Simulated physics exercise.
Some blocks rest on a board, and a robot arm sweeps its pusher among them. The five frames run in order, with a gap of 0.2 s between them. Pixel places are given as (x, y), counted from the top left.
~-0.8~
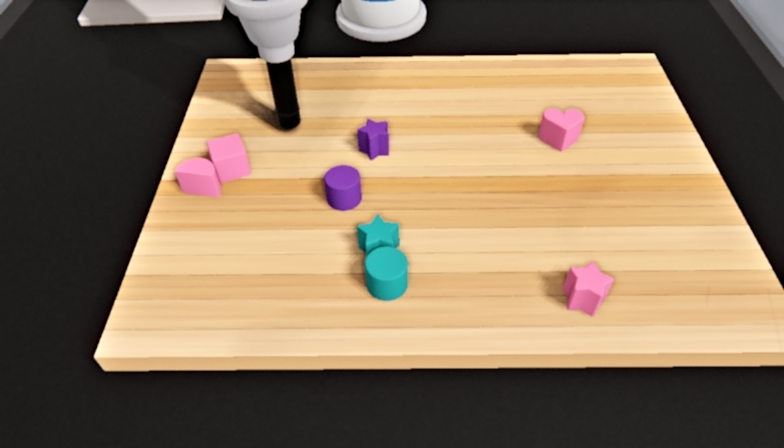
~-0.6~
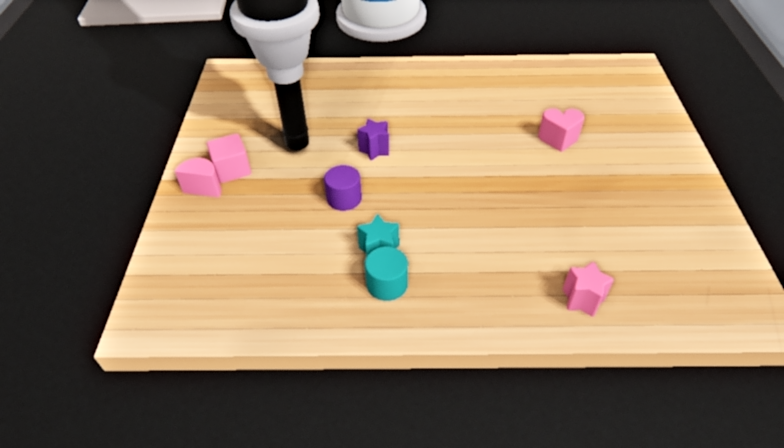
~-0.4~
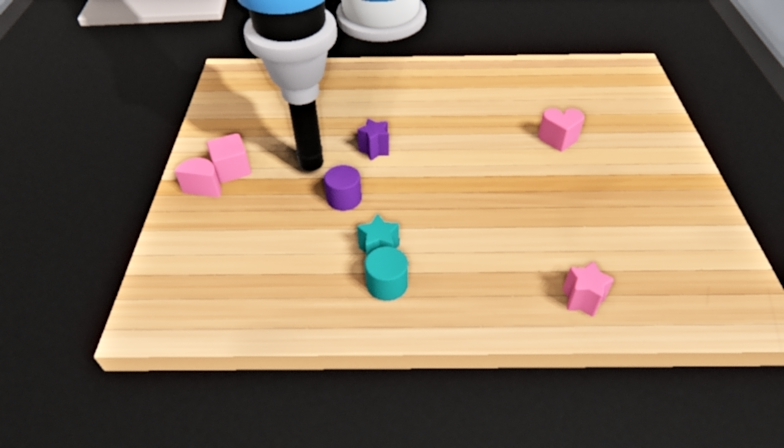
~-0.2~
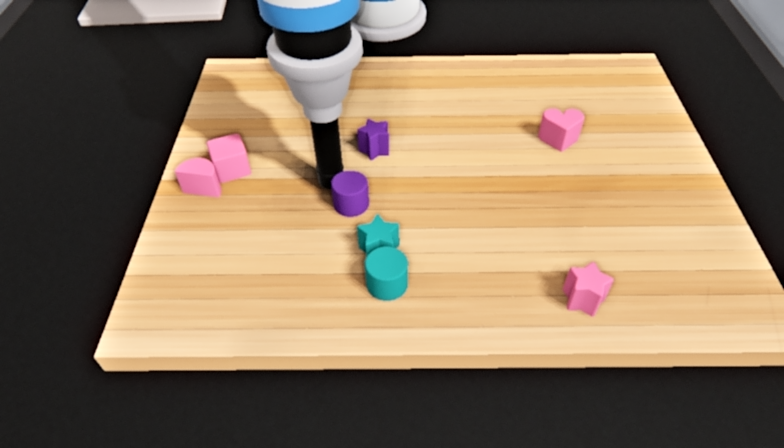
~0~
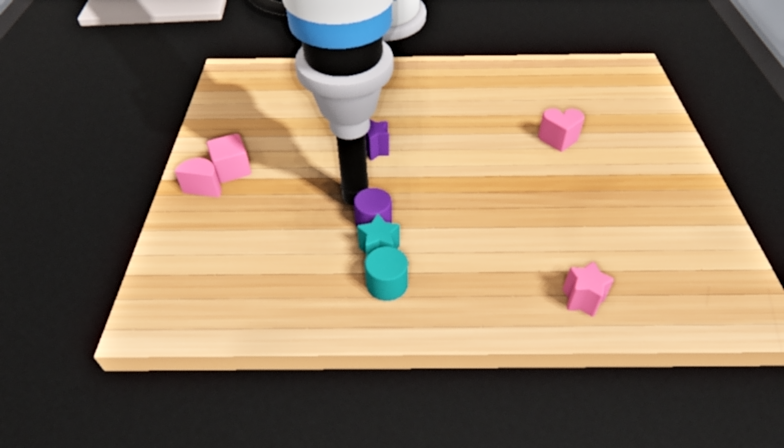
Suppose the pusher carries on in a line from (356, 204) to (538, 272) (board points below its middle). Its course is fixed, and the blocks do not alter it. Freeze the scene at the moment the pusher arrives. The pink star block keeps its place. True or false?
This is true.
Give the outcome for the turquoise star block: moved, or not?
Moved off its spot.
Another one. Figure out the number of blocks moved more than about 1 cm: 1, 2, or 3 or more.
The count will be 3 or more.
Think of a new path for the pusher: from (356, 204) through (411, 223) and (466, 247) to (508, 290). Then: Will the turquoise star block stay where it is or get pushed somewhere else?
By the last moment of the path, the turquoise star block has shifted.
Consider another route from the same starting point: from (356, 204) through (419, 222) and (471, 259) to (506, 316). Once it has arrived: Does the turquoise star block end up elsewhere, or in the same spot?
At the moment the path ends, the turquoise star block no longer stands where it did.
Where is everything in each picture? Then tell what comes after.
Pusher's lower end at (290, 123); purple round block at (342, 176); turquoise star block at (378, 229); turquoise round block at (386, 262); pink star block at (591, 278), in the first frame.
Pusher at (298, 144); blocks still, in the second frame.
Pusher at (312, 164); blocks still, in the third frame.
Pusher at (332, 182); purple round block at (349, 182), in the fourth frame.
Pusher at (356, 197); purple round block at (373, 200); turquoise star block at (379, 230); turquoise round block at (386, 262); pink star block at (591, 278), in the fifth frame.
What follows on the original path. One third of the way, pusher at (414, 219); purple round block at (428, 226); turquoise star block at (411, 254), turned 50° clockwise; turquoise round block at (385, 278).
Two thirds of the way, pusher at (475, 242); purple round block at (466, 251); turquoise star block at (423, 260), turned 85° clockwise; turquoise round block at (385, 279).
At the end, pusher at (540, 266); purple round block at (466, 251); turquoise star block at (423, 260), turned 85° clockwise; turquoise round block at (385, 279); pink star block still.
